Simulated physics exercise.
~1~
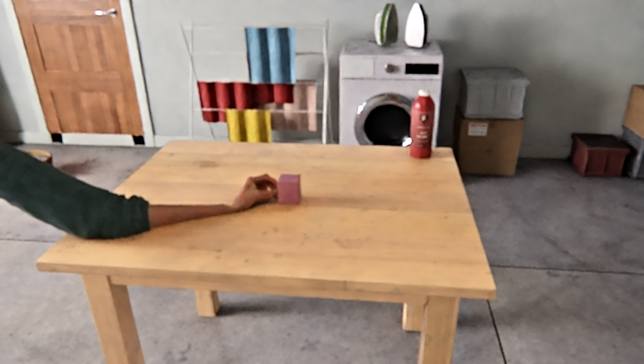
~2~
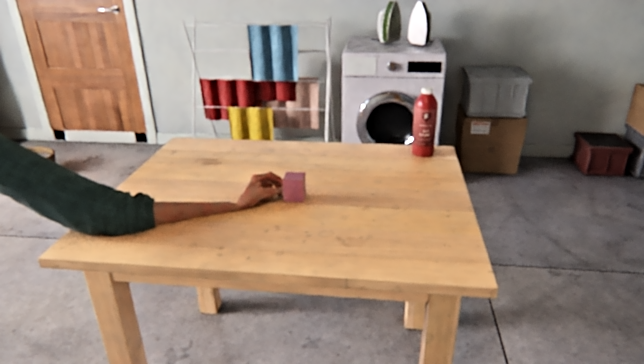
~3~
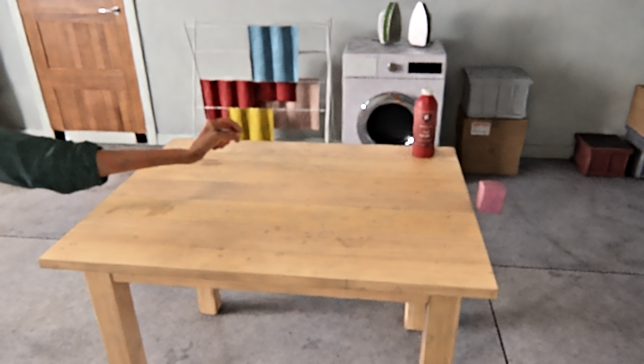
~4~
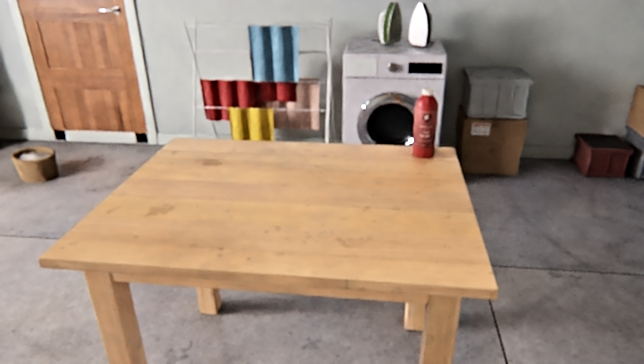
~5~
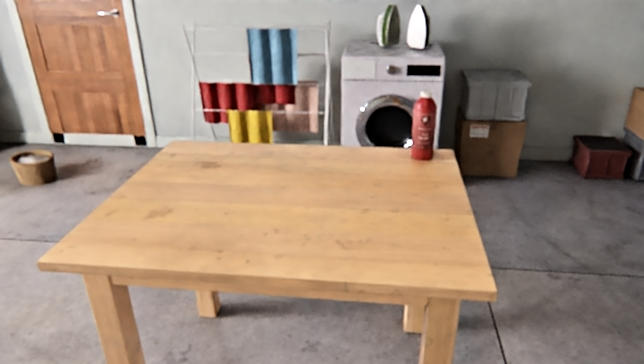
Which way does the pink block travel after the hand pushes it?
The pink block moves to the right, going past the right edge of the table.
